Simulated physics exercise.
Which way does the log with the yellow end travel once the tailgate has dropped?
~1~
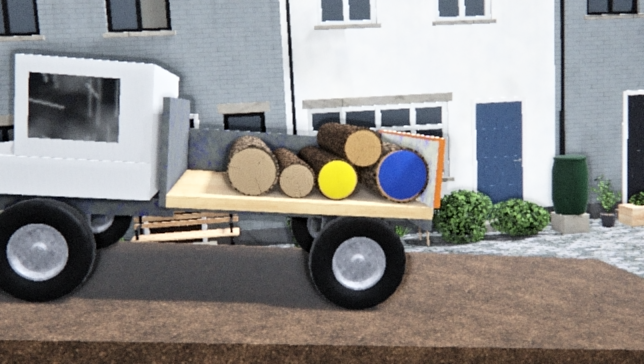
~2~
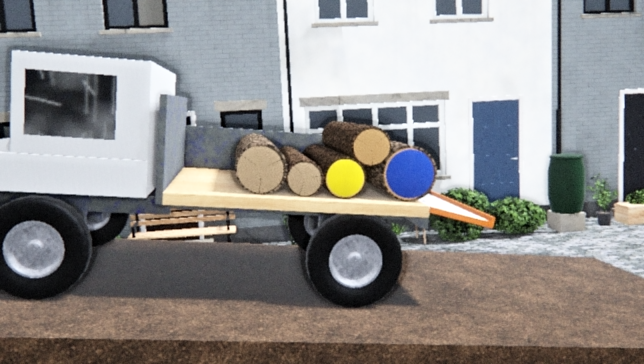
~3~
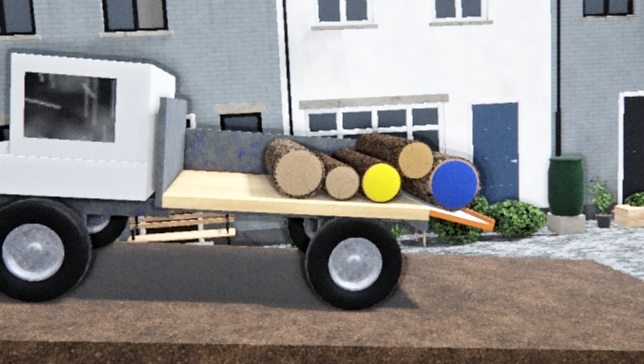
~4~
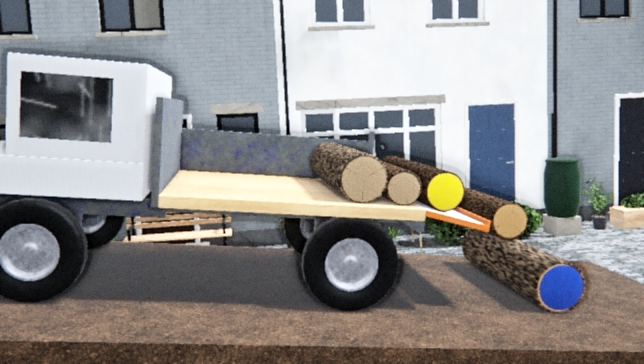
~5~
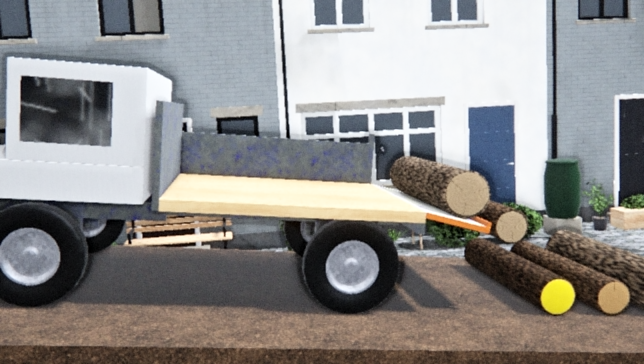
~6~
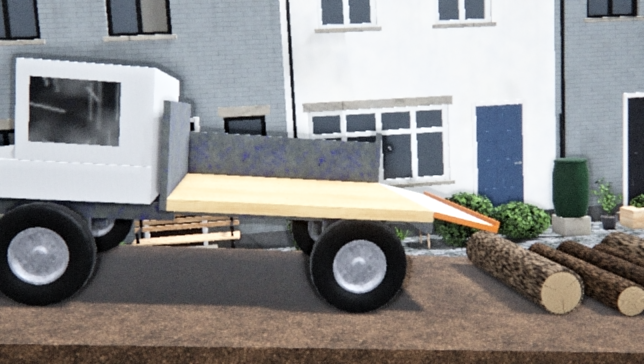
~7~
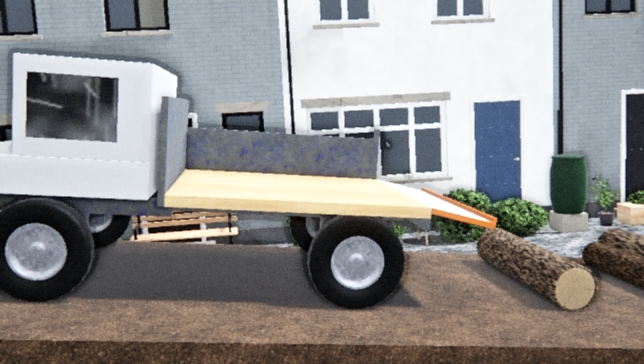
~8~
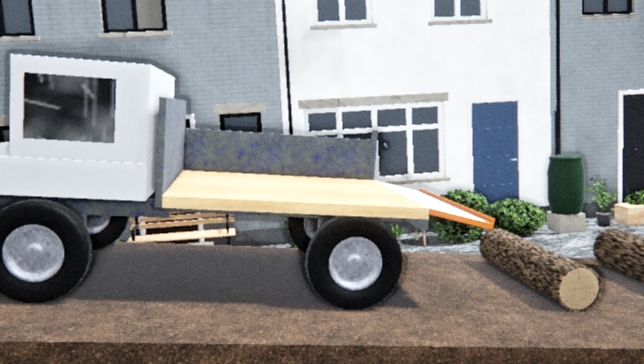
It rolls to the right, along the bed and off over the lowered tailgate.
